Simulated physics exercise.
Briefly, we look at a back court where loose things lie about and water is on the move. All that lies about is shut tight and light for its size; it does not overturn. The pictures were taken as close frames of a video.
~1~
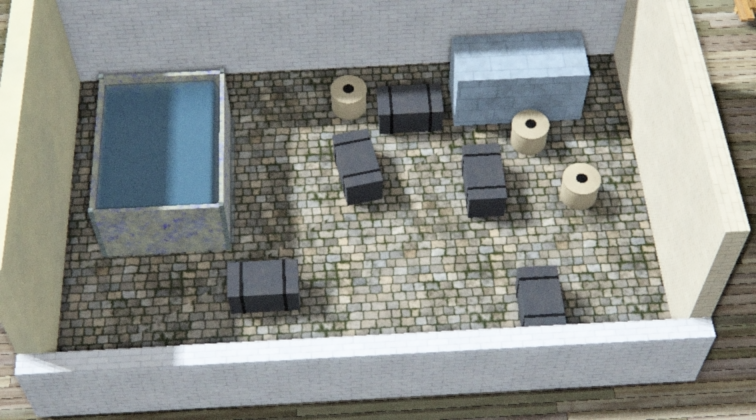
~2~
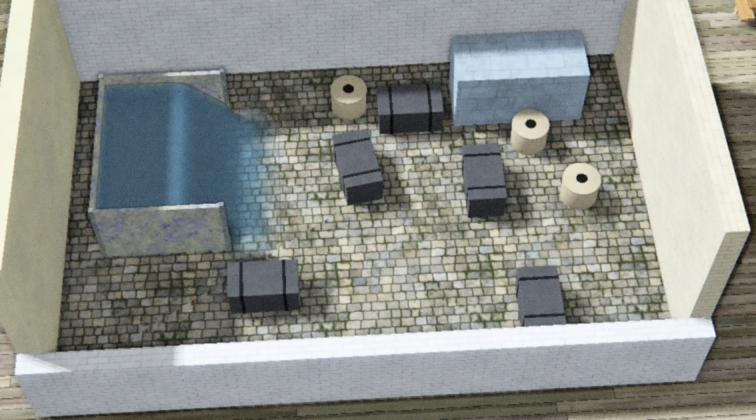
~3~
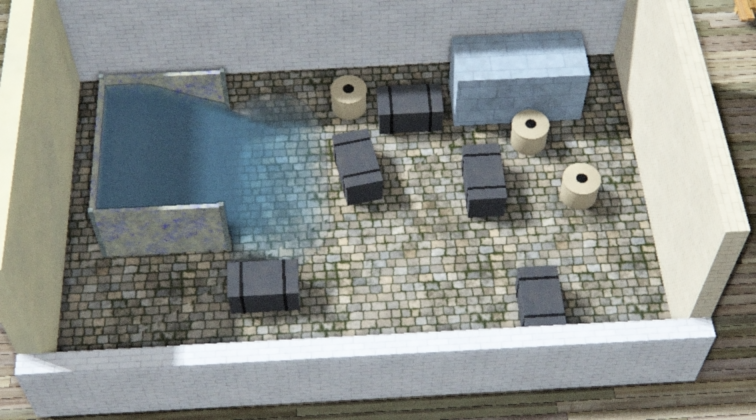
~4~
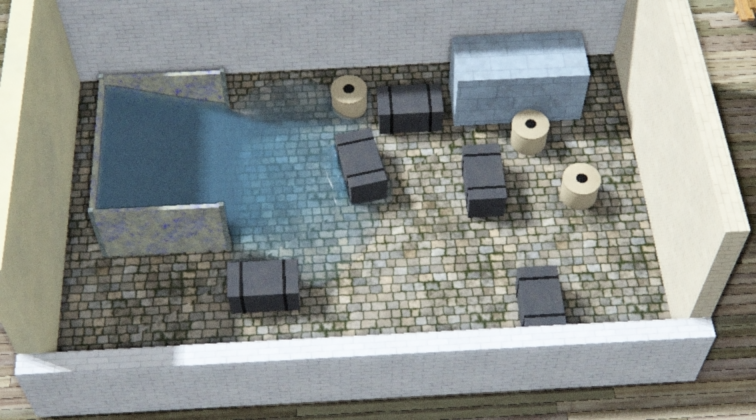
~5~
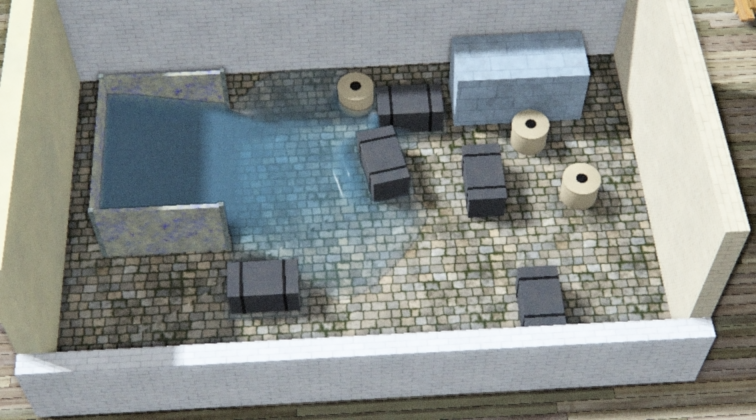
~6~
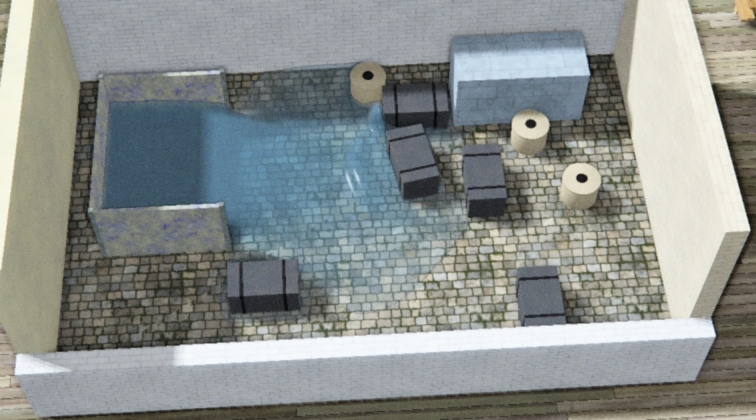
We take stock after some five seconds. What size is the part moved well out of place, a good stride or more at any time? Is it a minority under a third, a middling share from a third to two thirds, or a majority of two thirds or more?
High band.
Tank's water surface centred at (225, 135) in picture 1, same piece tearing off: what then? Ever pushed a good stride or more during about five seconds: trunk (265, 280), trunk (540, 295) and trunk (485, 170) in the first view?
Lab note - in sequence: Less than that; displaced that much; displaced that much.
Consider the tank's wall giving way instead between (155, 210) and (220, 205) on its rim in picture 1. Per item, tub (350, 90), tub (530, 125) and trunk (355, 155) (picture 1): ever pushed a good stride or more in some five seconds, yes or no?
Each in turn, never travels that far, never travels that far, never travels that far.
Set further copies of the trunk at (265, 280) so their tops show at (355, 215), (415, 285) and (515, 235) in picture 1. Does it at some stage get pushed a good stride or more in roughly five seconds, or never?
Copy by copy, in order: Relocated, relocated, relocated.
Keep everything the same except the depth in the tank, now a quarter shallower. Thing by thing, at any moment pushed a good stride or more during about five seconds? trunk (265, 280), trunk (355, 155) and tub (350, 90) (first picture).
As asked: Fell short, went the distance, went the distance.
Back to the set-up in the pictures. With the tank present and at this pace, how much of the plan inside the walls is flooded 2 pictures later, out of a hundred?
50 %, give or take.
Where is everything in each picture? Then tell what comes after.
The first frame shows a trunk at (357, 157) rests on the ground; a tub at (349, 89), on the bottom; 0 of 8 have shifted.
The second frame shows a trunk at (357, 157) rests on the ground; a tub at (349, 89) rests on the ground; 0 of 8 have shifted.
The third frame shows a trunk at (357, 157), on the bottom; a tub at (349, 89), on the bottom; 0 of 8 have shifted.
The fourth frame shows a trunk at (361, 157), on the bottom, close to its start; a tub at (349, 89), on the bottom; 0 of 8 have shifted.
The fifth frame shows a trunk at (383, 154), on the bottom, a stride from its start; a tub at (356, 86), on the bottom, close to its start; 2 of 8 have shifted.
The sixth frame shows a trunk at (413, 153), on the bottom, a stride from its start; a tub at (368, 76), on the bottom, close to its start; 3 of 8 have shifted.
A moment on, 2 of 8 are well off their spots; 1 afloat.
Next, 6 of 8 are well off their spots; 6 afloat.
Later, 6 of 8 are well off their spots; 6 afloat.
In the end, 7 of 8 are well off their spots, and 7 have been at some point; 7 afloat.
